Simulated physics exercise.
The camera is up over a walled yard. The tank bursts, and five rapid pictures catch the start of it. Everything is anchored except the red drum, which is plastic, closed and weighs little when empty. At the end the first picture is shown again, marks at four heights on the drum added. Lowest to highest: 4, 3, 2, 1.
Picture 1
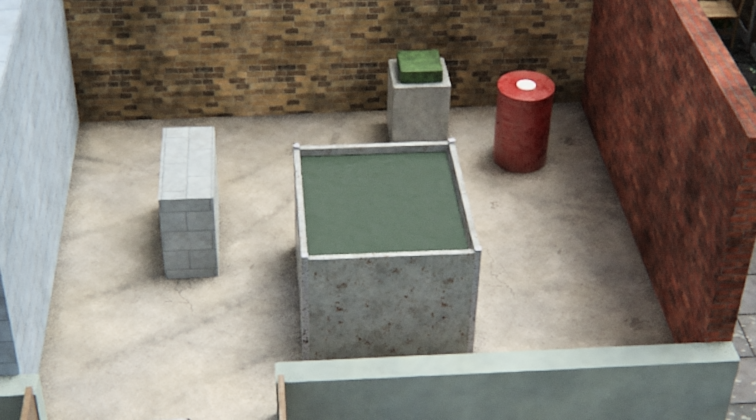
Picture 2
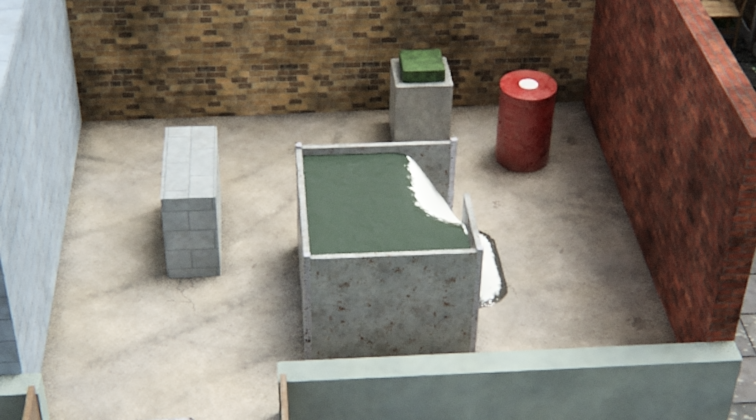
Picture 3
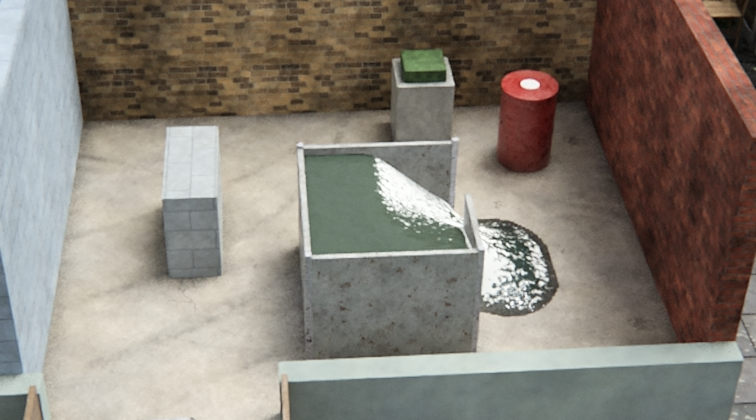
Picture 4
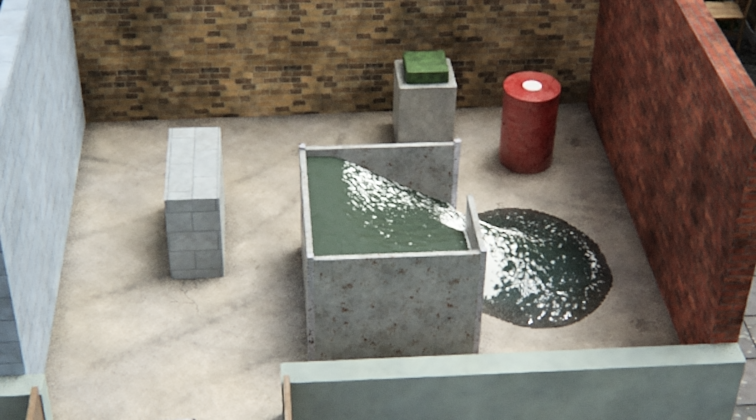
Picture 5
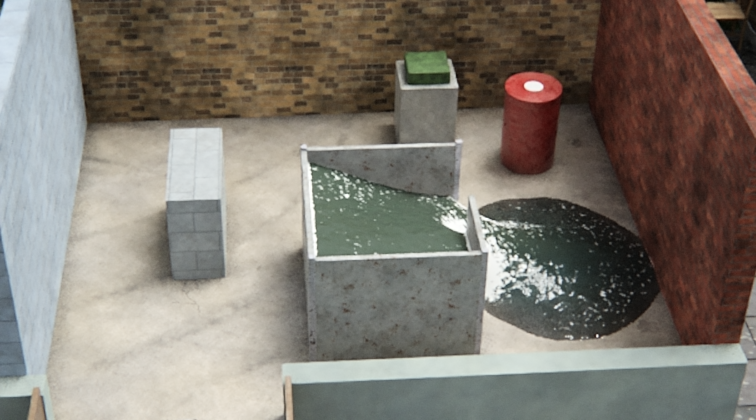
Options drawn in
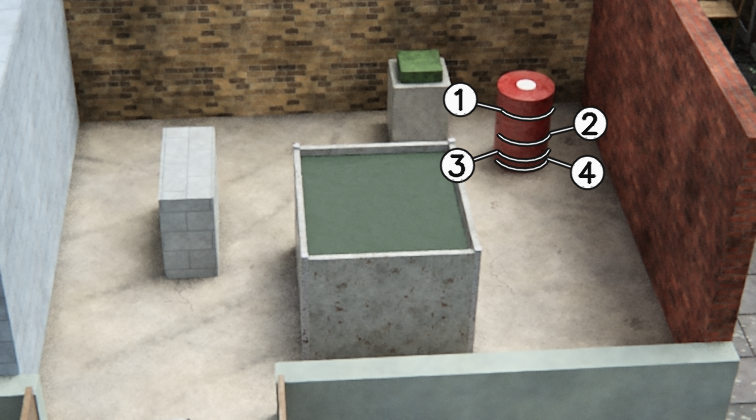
A big concrete tank full of dark green water opened at its right side, and the water poured out in white ripples, spreading a widening dark pool across the yard floor below the red drum.
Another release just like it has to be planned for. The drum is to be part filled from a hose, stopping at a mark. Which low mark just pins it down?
That is line 2.
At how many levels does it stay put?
Two of the four.
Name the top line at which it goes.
It is 3.
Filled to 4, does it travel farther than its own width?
Yes, clearly.
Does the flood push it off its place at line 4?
Yes.
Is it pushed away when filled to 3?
Yes, it does.
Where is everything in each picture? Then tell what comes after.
The first frame shows lid of the red drum at (527, 85); tank full, its middle at (382, 204); open gate at (158, 372).
In the second frame, water covers 2 % of the ground, mostly out of sight from here.
In the third frame, 5 % of the ground under water, its edge towards the drum at (509, 225).
In the fourth frame, 9 % of the ground under water, its edge towards the drum at (507, 212).
The fifth frame shows lid of the red drum at (534, 86); 13 % of the ground under water, its edge towards the drum at (532, 203).
In white, 1 at (530, 118); 2 at (528, 144); 3 at (526, 160); 4 at (525, 170); from the bottom up 4, 3, 2, 1.
For line 1, it does not move.
For line 2, it does not move.
For line 3, it is pushed about twice its own width away.
For line 4, it is pushed about twice its own width away.
